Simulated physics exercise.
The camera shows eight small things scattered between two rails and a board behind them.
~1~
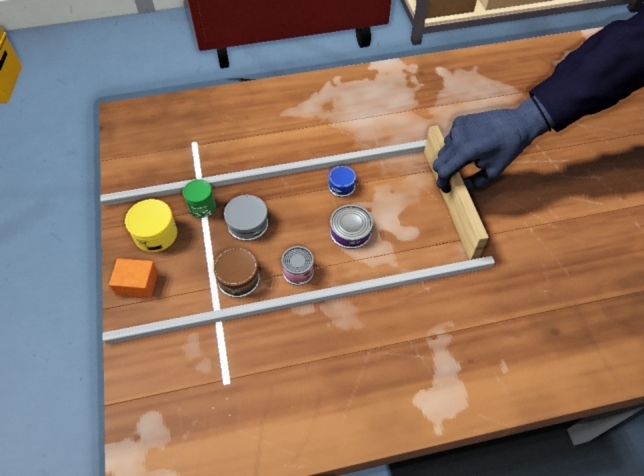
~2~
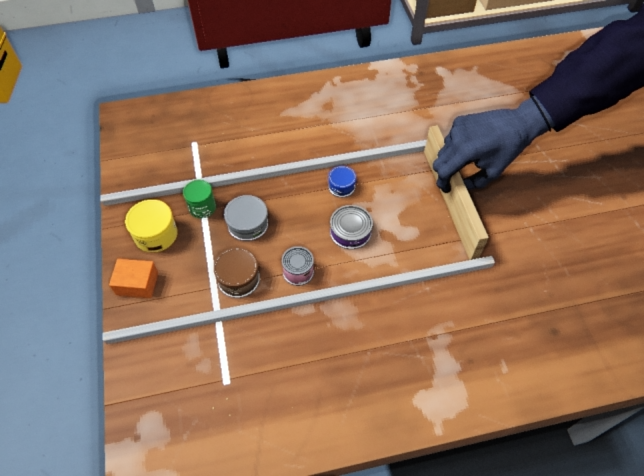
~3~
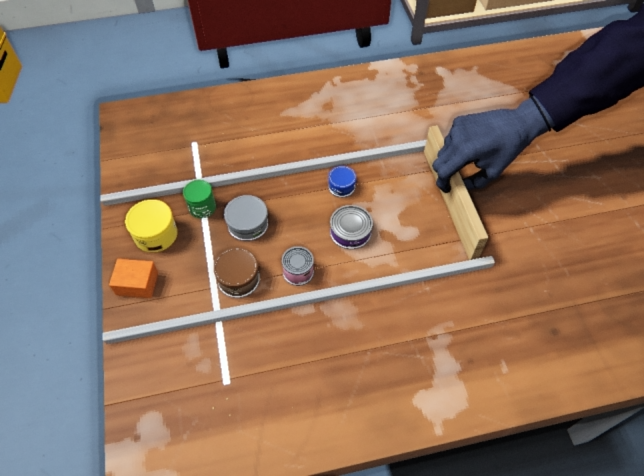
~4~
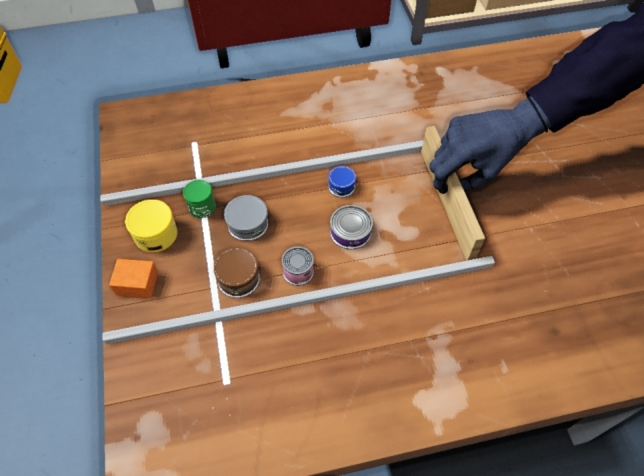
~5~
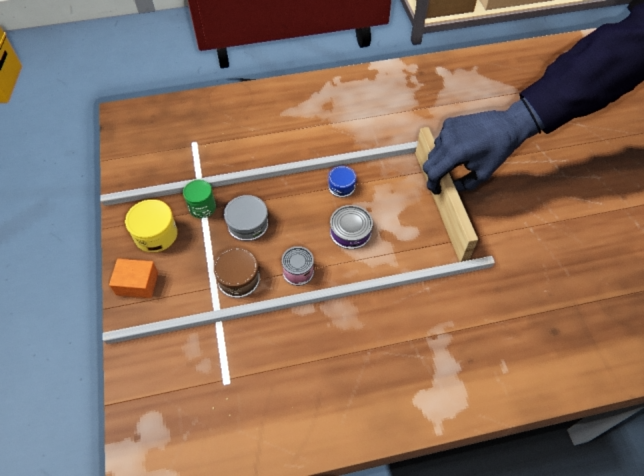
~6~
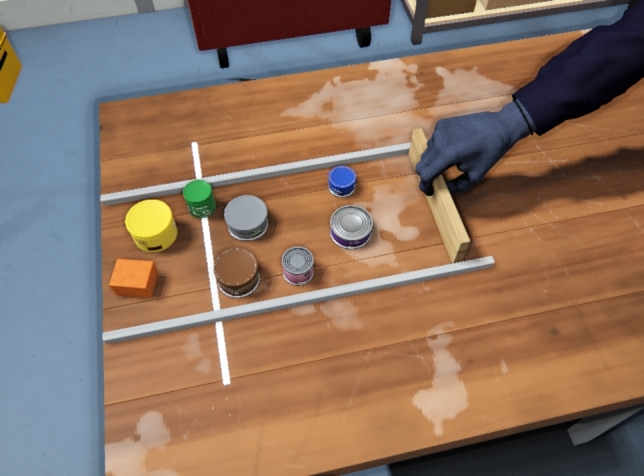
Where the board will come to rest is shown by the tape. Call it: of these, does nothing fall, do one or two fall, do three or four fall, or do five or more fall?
Nothing falls.
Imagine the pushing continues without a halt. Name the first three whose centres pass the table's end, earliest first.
The order is the yellow tub, the orange block, then the brown tin.
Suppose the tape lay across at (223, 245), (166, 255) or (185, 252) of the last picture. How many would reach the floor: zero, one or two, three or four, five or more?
In turn: None, either one or two, none at all.
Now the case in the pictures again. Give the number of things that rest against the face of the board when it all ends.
Number in contact with it: 3.
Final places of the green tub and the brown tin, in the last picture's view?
The green tub at (164, 198), the brown tin at (159, 292).
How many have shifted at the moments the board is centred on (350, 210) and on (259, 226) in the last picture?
At the first spot 2, then 6.
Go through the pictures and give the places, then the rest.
Orange block (134, 278); yellow tub (152, 226); green tub (200, 199); board (453, 191); tape (209, 247), in the first frame.
Yellow tub (152, 227); purple tin (351, 227), in the second frame.
Green tub (200, 200); blue tin (342, 182), in the third frame.
Orange block (134, 278); pink pot (298, 266), in the fourth frame.
Yellow tub (152, 227); board (444, 192), in the fifth frame.
Orange block (134, 278); yellow tub (152, 227); green tub (200, 200); board (437, 194); tape (209, 247), in the sixth frame.
Early on, none off yet; orange block at rest near (134, 278); yellow tub at rest near (152, 227); green tub at rest near (200, 200).
Finally, the number that fall off is zero.
